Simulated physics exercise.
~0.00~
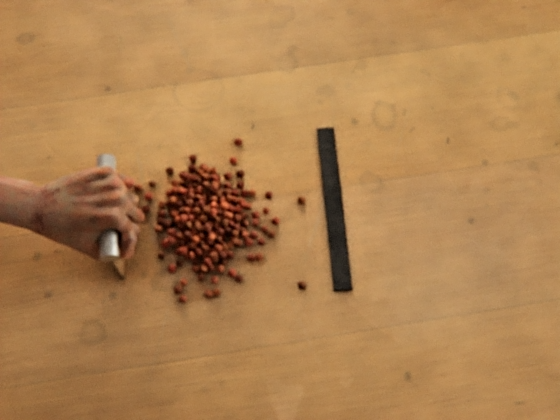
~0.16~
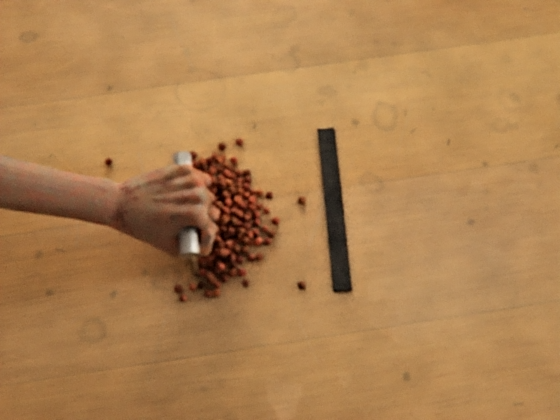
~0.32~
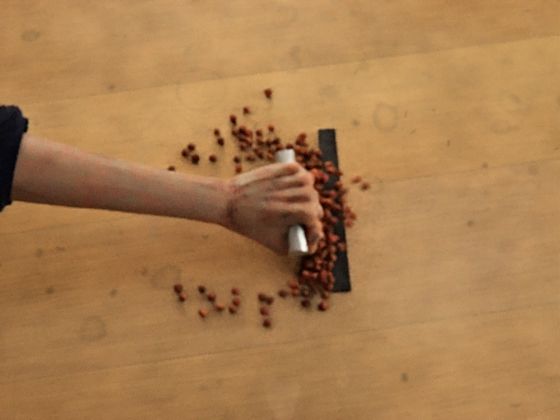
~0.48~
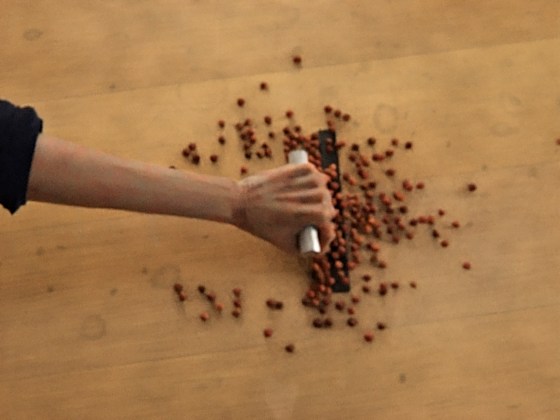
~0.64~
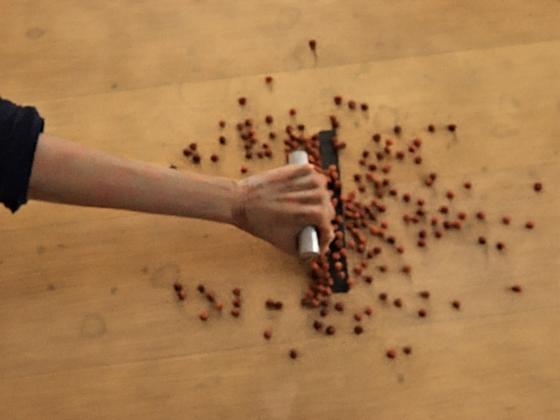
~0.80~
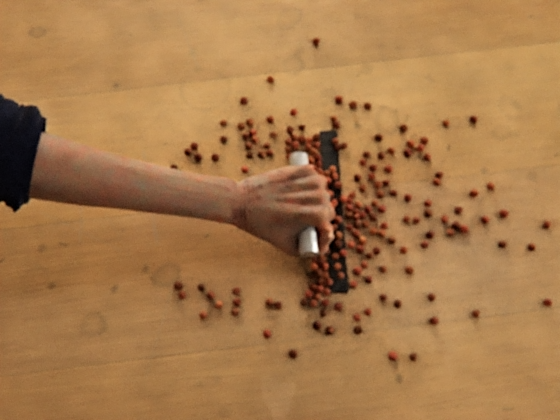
A hand gripping a pale scraper pushed a pile of small reddish-brown pellets rightwards across a wooden surface to a dark strip, where the hand stopped as many pellets scattered beyond it, leaving others around the strip and a few trailing behind.
